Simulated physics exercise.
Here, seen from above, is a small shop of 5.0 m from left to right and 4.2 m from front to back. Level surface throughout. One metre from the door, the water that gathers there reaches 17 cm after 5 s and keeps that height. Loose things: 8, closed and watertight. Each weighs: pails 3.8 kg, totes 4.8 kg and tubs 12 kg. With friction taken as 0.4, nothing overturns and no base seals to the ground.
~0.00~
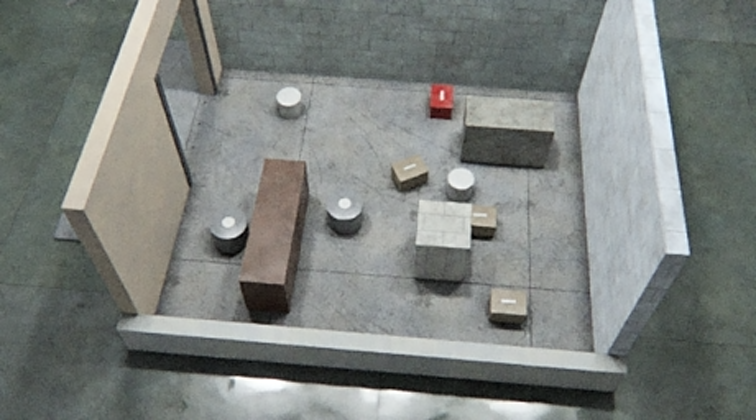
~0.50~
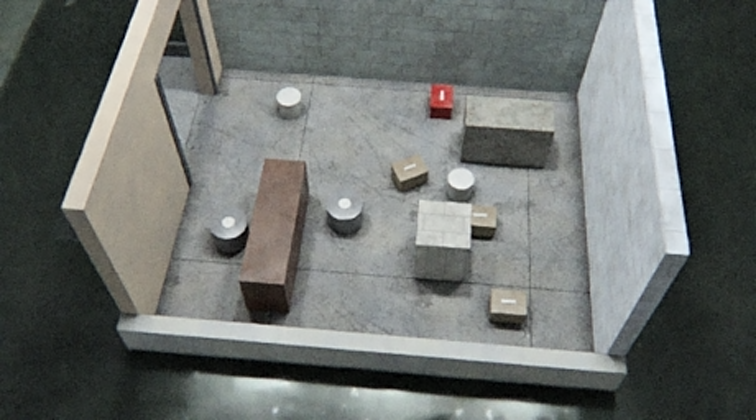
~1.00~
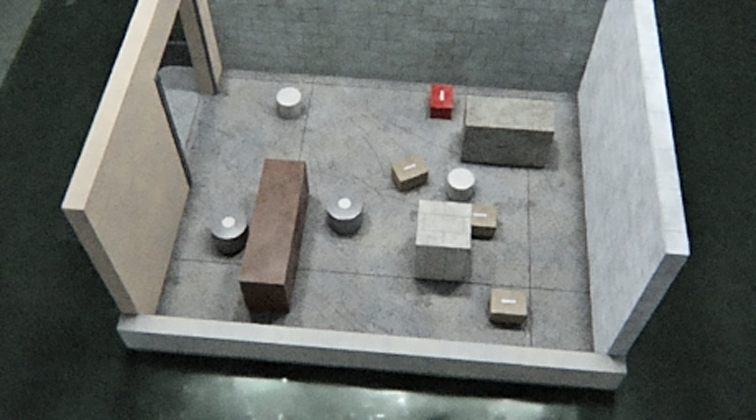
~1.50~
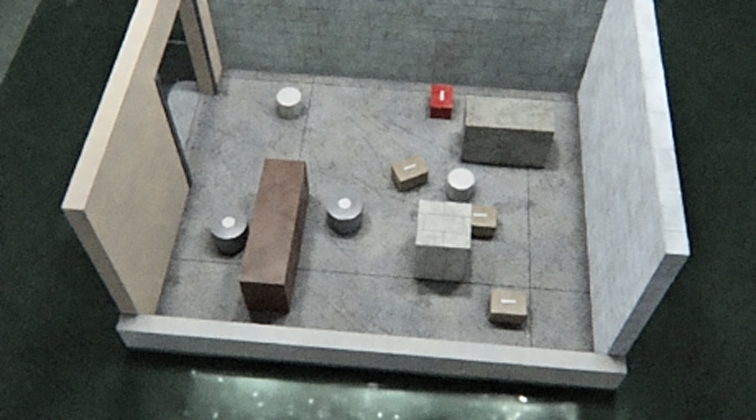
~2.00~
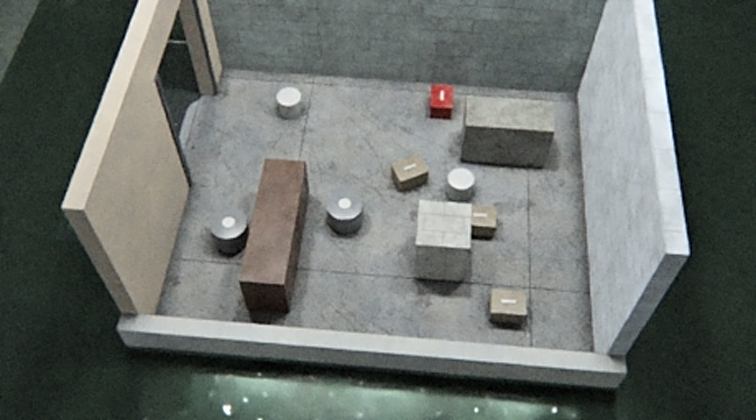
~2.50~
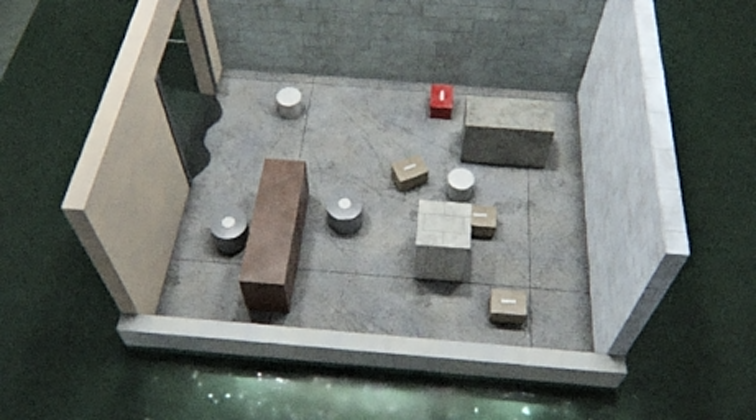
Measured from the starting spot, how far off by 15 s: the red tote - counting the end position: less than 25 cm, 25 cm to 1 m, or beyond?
My guess: It's a long way from its start.
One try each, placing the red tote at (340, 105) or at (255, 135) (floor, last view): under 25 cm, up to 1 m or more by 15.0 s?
The first time it wanders far off, the second time it wanders far off.
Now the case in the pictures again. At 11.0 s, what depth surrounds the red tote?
Depth: About 8 cm.
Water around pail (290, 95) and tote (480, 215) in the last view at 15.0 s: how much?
Roughly 11 and 11 cm.
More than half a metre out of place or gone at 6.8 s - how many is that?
By then the count is 1.
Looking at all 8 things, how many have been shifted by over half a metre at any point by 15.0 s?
6.
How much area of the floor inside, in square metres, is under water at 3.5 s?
Roughly 1.5 m2.
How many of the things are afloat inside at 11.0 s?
5.
After 3.5 s the red tote is near (442, 96), 0.0 m from its start, aground; 0 afloat.
After 6.8 s the red tote is near (459, 96), 0.2 m from its start, aground; 1 afloat.
After 11.0 s the red tote is near (569, 153), 1.9 m from its start, afloat; 5 afloat.
After 15.0 s the red tote is near (444, 295), 3.0 m from its start, afloat; 6 afloat.
